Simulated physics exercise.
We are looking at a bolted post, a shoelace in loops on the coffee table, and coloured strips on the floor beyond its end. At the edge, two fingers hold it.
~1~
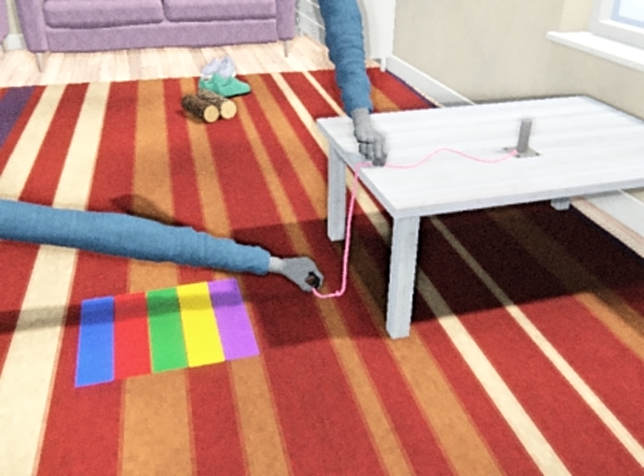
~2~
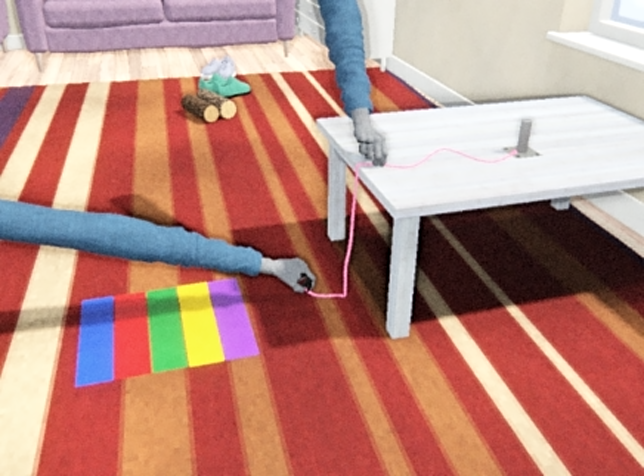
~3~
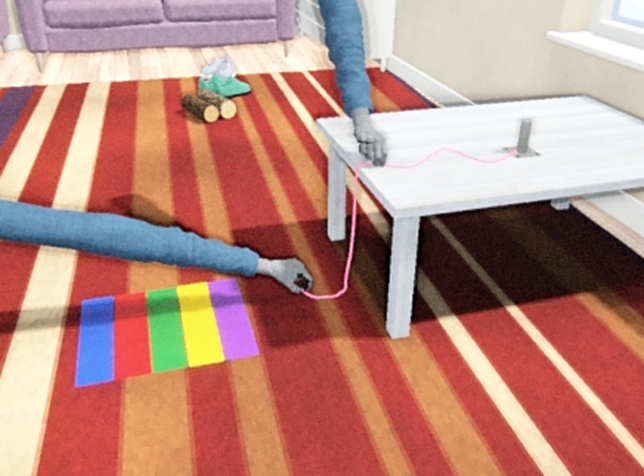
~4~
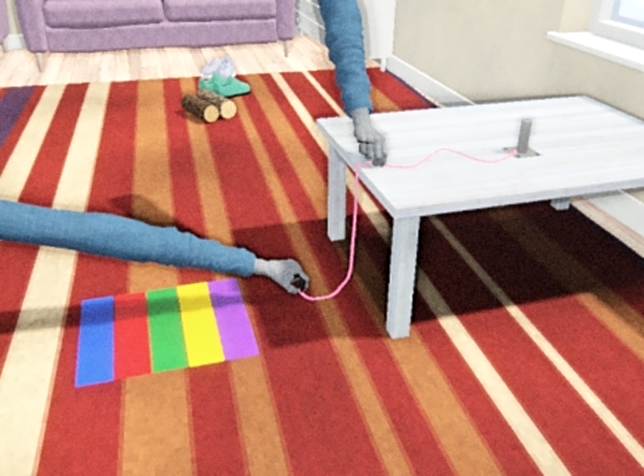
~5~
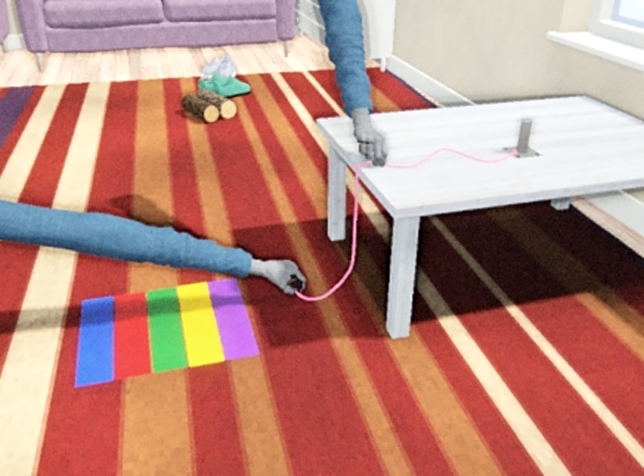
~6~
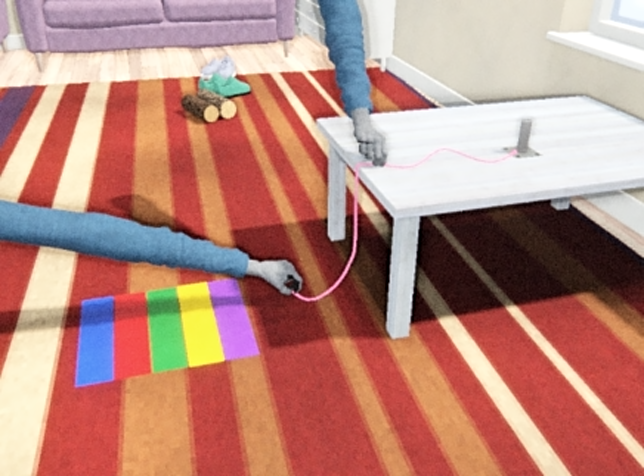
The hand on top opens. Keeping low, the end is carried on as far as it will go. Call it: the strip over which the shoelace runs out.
Green.
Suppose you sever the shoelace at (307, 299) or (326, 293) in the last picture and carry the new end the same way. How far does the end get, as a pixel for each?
Roughly at (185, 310) the first time and at (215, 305) the second.
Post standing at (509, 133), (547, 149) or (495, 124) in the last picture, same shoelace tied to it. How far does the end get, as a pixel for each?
You'd get roughly (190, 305), (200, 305) and (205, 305), one for each try.
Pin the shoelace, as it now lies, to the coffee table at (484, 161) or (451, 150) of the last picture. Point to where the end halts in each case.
First try near (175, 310), second near (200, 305).
Soon after, end near (213, 304); over yellow.
After that, end near (181, 309); over yellow.
At the stop, end near (164, 312); over green. It gets as far as the green strip.
